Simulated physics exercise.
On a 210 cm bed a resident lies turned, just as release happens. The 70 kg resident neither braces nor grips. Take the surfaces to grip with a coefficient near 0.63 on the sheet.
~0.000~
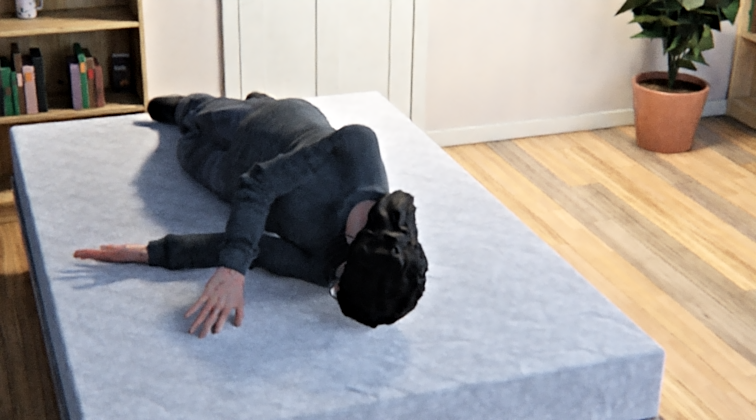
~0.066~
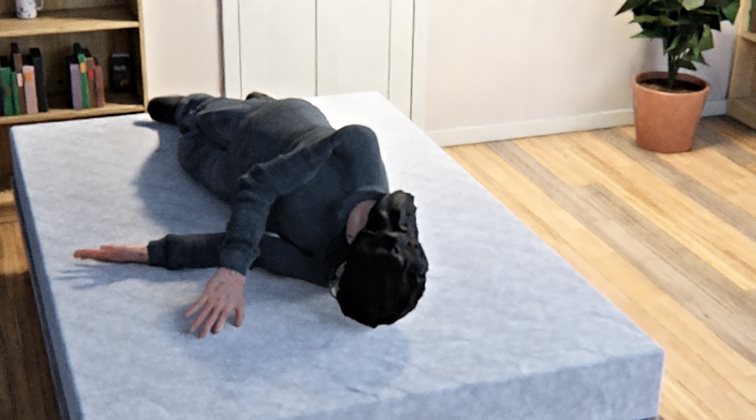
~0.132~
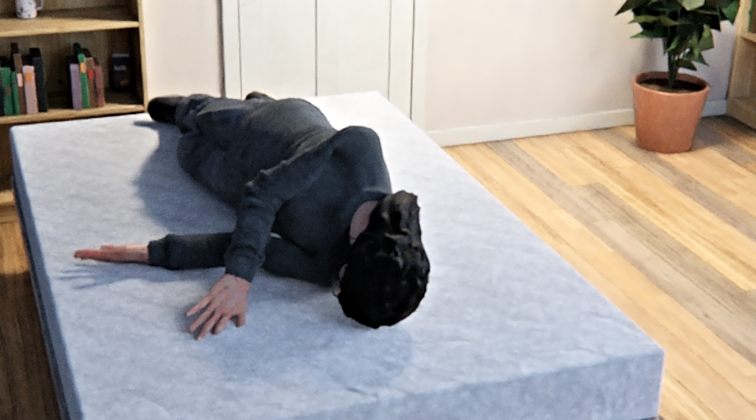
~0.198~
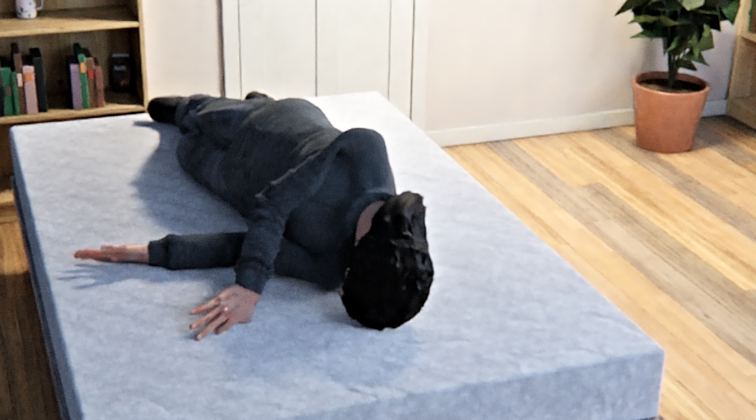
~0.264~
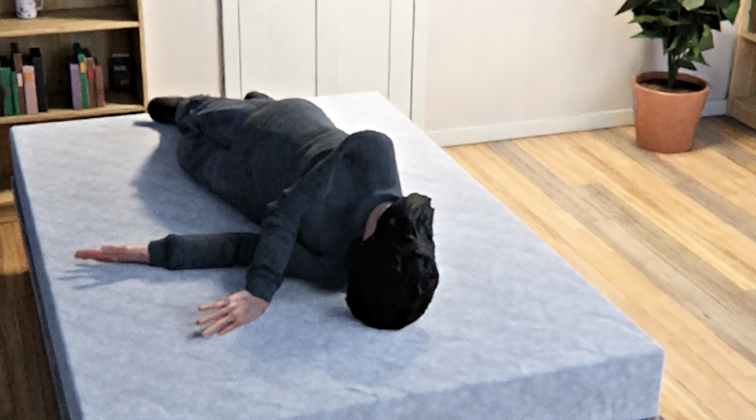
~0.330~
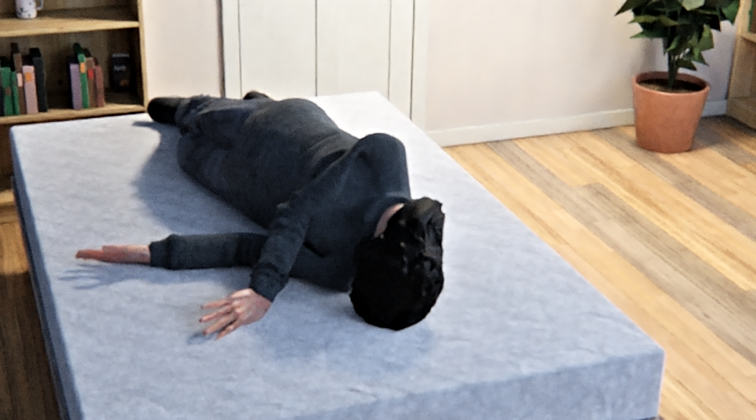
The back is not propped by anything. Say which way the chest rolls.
My guess is it falls away behind.
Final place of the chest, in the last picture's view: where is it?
It finishes near pixel (413, 224) of the last view.
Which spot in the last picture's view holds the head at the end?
Around (447, 267).
After 0.54 s the chest is turned 55° from lying flat on the back, near (386, 217) in the last picture's view.
After 0.94 s the chest is turned 25° from lying flat on the back, near (409, 223) in the last picture's view.
After 1.54 s the chest is turned 15° from lying flat on the back, near (413, 225) in the last picture's view.
Final state at 3.6 s, chest sinks back.
